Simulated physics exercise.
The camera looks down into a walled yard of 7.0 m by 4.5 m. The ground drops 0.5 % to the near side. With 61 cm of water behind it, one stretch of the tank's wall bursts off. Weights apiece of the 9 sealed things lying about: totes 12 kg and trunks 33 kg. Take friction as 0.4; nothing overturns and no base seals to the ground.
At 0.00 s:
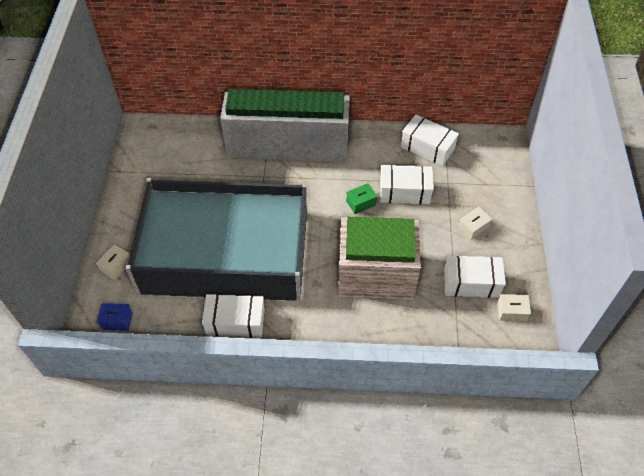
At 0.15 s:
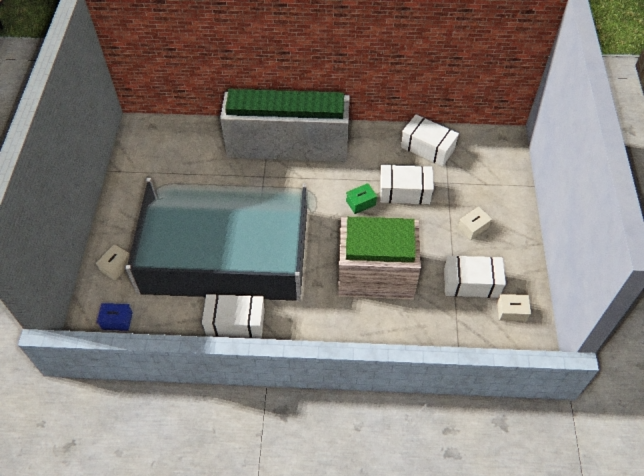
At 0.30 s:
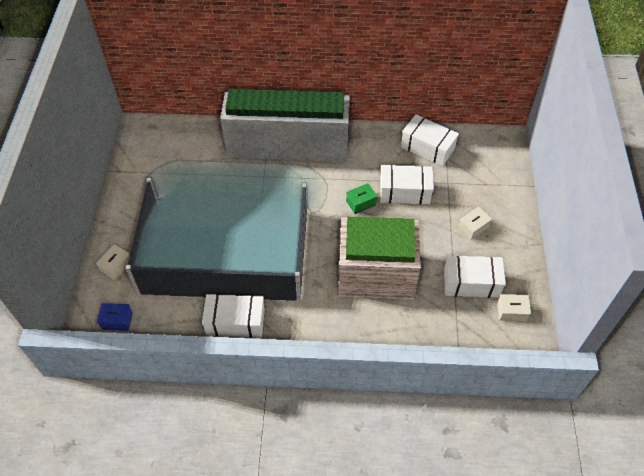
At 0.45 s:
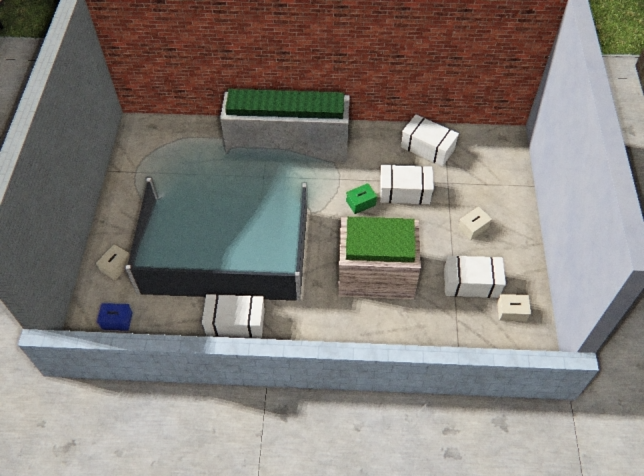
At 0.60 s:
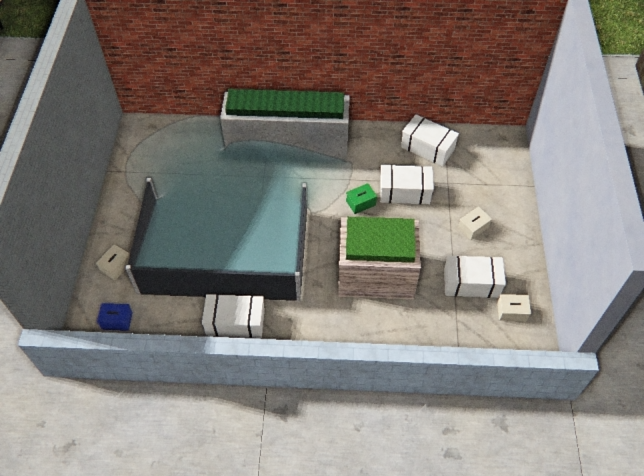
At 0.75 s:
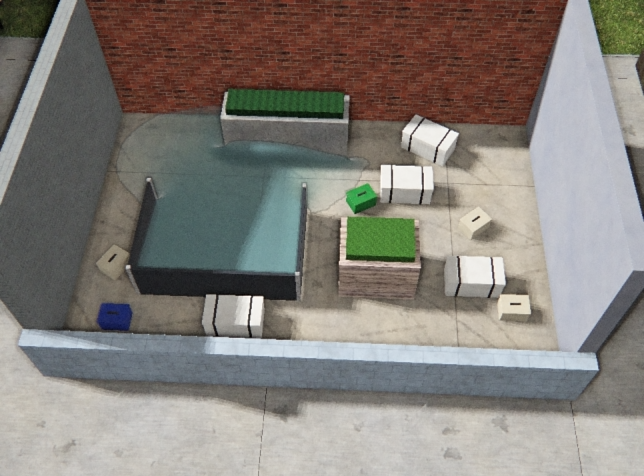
Walled concrete yard with a brick back wall, water spreading from a dark tank's open far side while scattered boxes stay still.
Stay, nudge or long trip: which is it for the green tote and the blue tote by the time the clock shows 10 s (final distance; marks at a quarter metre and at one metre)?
The green tote is nudged along; the blue tote gets carried off.
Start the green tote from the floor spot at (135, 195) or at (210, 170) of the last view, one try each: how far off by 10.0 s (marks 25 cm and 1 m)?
In turn: It travels far; it travels far.
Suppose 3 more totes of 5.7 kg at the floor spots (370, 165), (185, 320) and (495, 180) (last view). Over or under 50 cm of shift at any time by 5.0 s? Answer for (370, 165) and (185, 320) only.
In turn: Over, under.
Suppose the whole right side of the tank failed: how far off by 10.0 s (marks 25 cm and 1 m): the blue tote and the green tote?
In that case the blue tote barely shifts, the green tote gets carried off.
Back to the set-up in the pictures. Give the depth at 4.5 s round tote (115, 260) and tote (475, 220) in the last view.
Roughly 9 and 11 cm.
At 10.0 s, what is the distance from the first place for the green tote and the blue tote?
Roughly 60 and 300 cm.
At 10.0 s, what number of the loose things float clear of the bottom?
I count 7.
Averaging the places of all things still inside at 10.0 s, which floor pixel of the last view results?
Around (385, 310).
After 2.0 s the green tote is near (357, 222), 0.5 m from its start, aground; the blue tote is near (113, 313), 0.0 m from its start, aground; 0 afloat.
After 4.5 s the green tote is near (356, 232), 0.7 m from its start, aground; the blue tote is near (201, 335), 1.3 m from its start, aground; 3 afloat.
After 7.0 s the green tote is near (349, 227), 0.7 m from its start, aground; the blue tote is near (300, 341), 2.7 m from its start, aground; 3 afloat.
After 10.0 s the green tote is near (348, 227), 0.7 m from its start, aground; the blue tote is near (316, 324), 2.9 m from its start, afloat; 7 afloat.
